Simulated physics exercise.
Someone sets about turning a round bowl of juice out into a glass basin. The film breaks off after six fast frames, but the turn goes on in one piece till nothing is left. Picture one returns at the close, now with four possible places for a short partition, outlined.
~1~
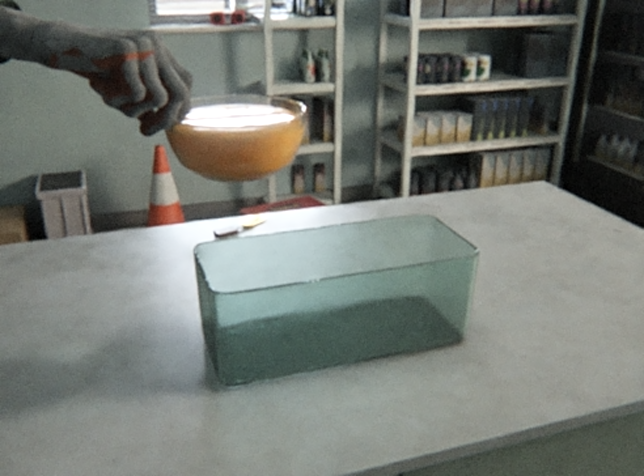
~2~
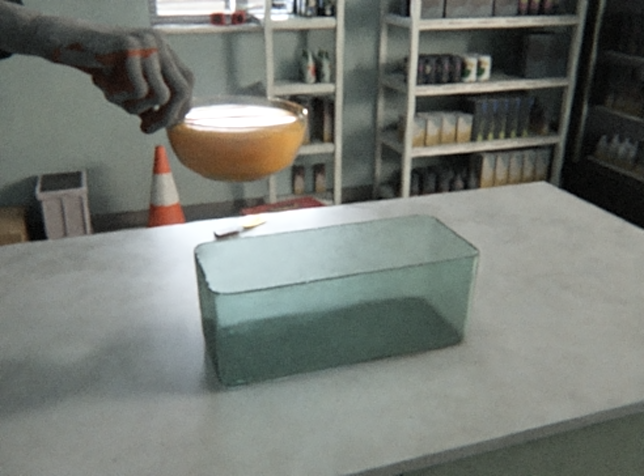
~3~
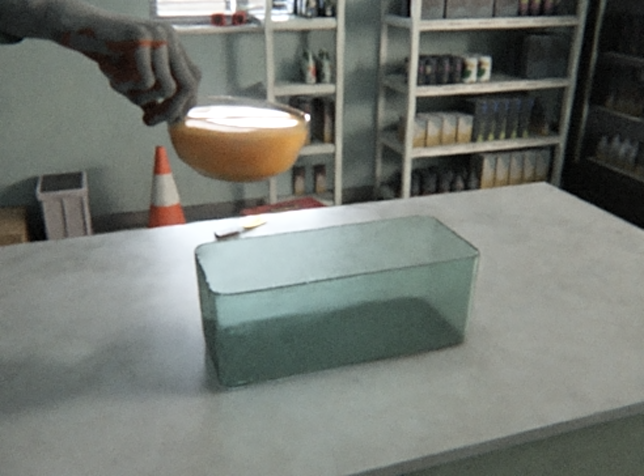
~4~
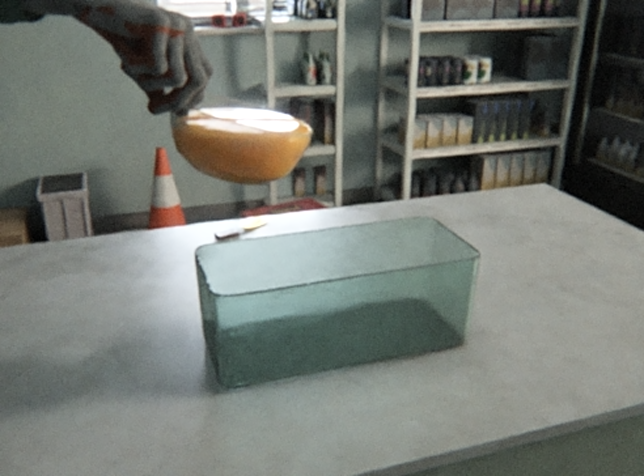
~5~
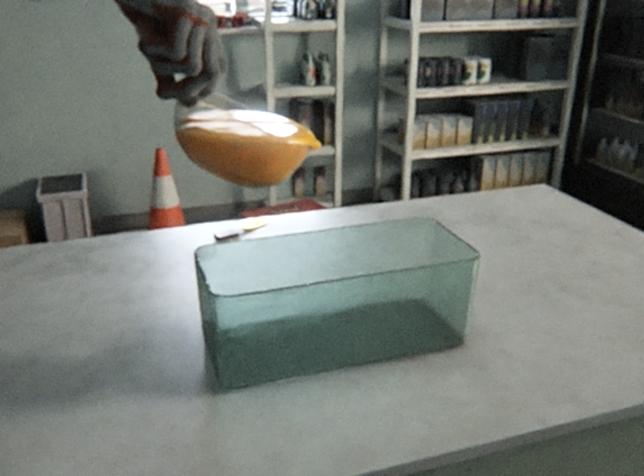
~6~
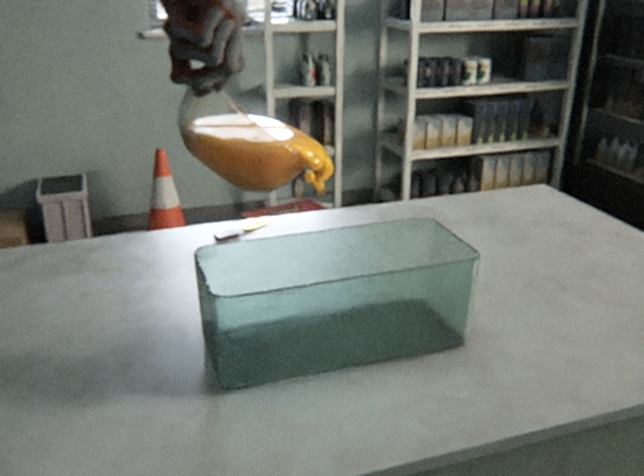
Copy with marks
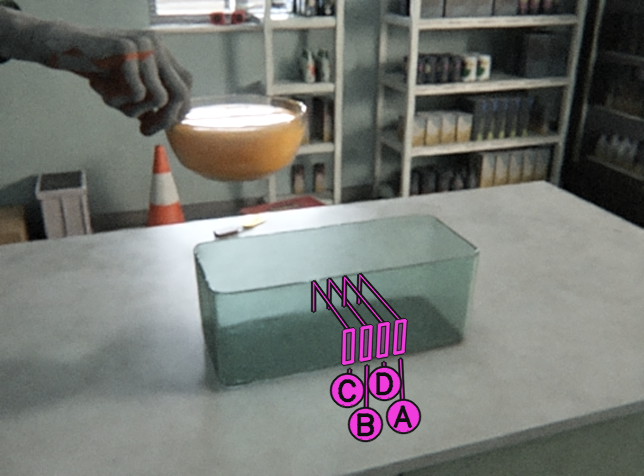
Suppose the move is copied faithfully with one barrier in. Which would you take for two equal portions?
It is B.
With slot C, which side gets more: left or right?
More ends on the right.
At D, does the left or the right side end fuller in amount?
More ends on the left.
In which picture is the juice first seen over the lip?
In picture 5.
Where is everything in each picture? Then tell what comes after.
The first picture shows upright, lip at (300, 104); basin from (218, 384) to (465, 336); nothing has left yet.
The second picture shows upright, lip at (301, 107); nothing has left yet.
The third picture shows tipped about 7°, lip at (304, 114); nothing has left yet.
The fourth picture shows tipped about 16°, lip at (306, 125); nothing has left yet.
The fifth picture shows tipped about 27°, lip at (306, 139); juice is over the lip, down to (312, 143).
The sixth picture shows tipped about 40°, lip at (304, 155); juice is over the lip, down to (314, 185).
In magenta, A at (400, 359); B at (366, 366); C at (349, 369); D at (383, 362).
With A, about 90 % ends left of the wall and 9 % right of it.
With B, about 48 % ends left of the wall and 50 % right of it.
With C, about 29 % ends left of the wall and 70 % right of it.
With D, about 69 % ends left of the wall and 28 % right of it; 3 % is lost outside.
